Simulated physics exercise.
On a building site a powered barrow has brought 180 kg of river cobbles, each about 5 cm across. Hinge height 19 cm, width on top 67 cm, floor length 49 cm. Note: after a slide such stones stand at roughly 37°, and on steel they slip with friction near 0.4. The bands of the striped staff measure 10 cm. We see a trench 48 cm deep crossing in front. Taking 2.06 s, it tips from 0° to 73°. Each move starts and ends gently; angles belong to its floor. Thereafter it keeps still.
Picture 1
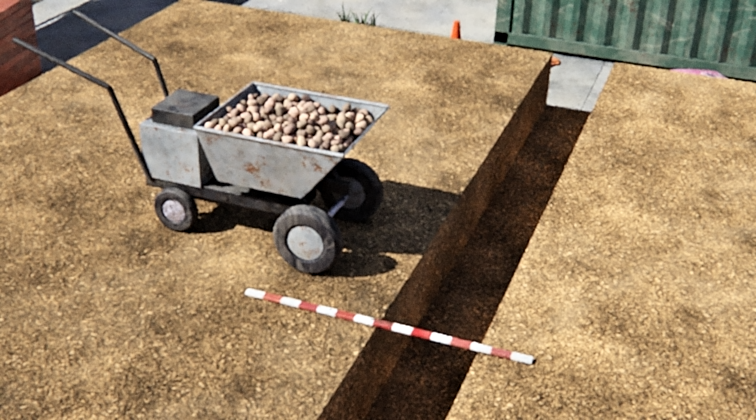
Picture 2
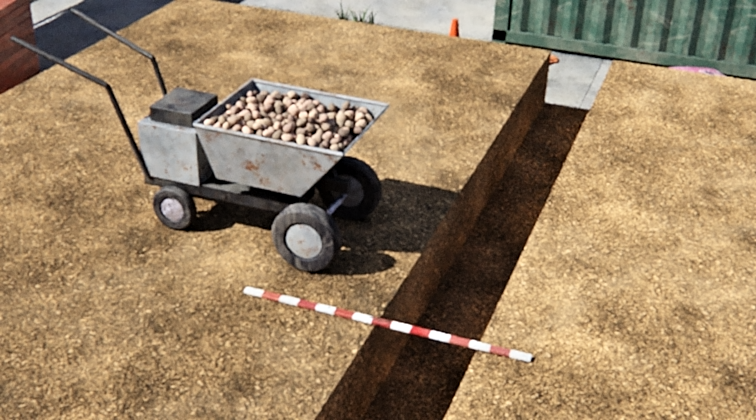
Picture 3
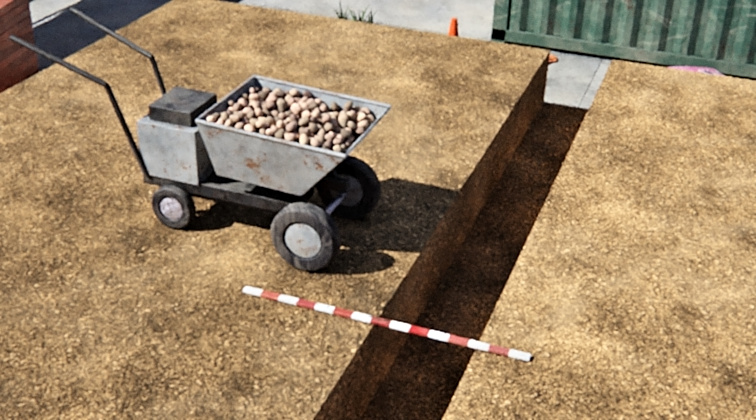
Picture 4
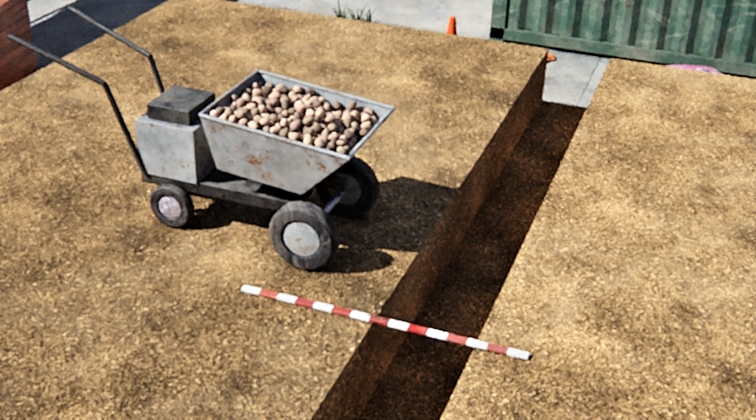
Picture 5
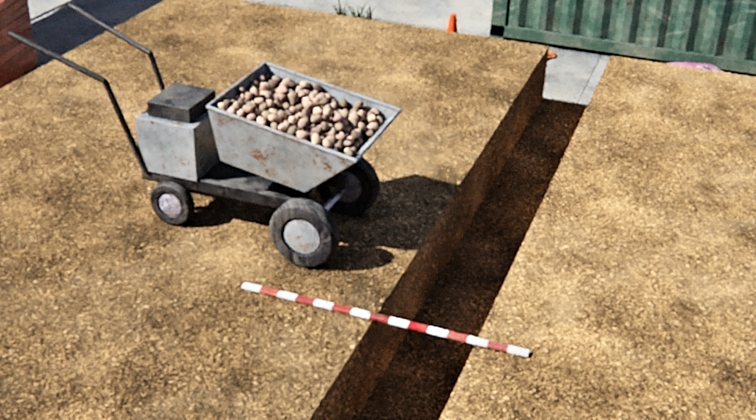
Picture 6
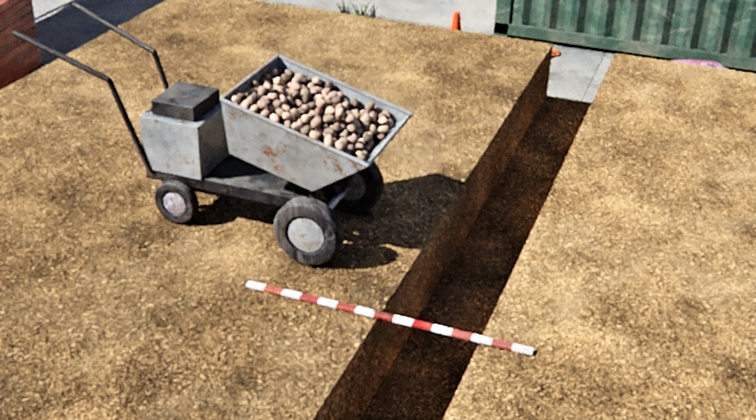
A grey metal tray heaped with brownish-pink cobbles, mounted on a four-wheeled barrow at left, tilts slowly toward the right, its rear rising modestly while the wheels stay put. The barrow stands on sunlit tan gravelly ground, seen from above at an angle, with a green corrugated wall behind. A red-and-white striped staff lies across a dark, narrow trench right of the barrow, near a small orange cone.
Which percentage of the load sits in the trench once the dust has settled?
Near 100 per cent.
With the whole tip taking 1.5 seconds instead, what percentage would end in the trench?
Around 100 per cent would end in the trench.
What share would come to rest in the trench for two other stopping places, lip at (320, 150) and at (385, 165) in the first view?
That gives roughly 100 per cent and roughly 85 per cent.
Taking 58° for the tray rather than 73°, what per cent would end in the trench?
I'd expect around 70 in a hundred.
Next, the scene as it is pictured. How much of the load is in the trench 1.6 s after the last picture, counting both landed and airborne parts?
Approx. 60 % of the load.
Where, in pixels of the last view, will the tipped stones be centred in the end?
Somewhere near pixel (468, 327).
Then, 0.9 s after the last picture the floor is at 61°, 96 % in the tray, 4 % in the trench; the foremost stones are at (457, 283).
Then, 1.6 s after the last picture the floor is at 73°, 42 % in the tray, 58 % in the trench; the foremost stones are at (515, 320).
Then, 1.9 s after the last picture the floor is at 73°, 18 % in the tray, 82 % in the trench; the foremost stones are at (523, 320).
Then, 3.9 s after the last picture the floor is at 73°, 0 % in the tray, 100 % in the trench; the foremost stones are at (519, 331).
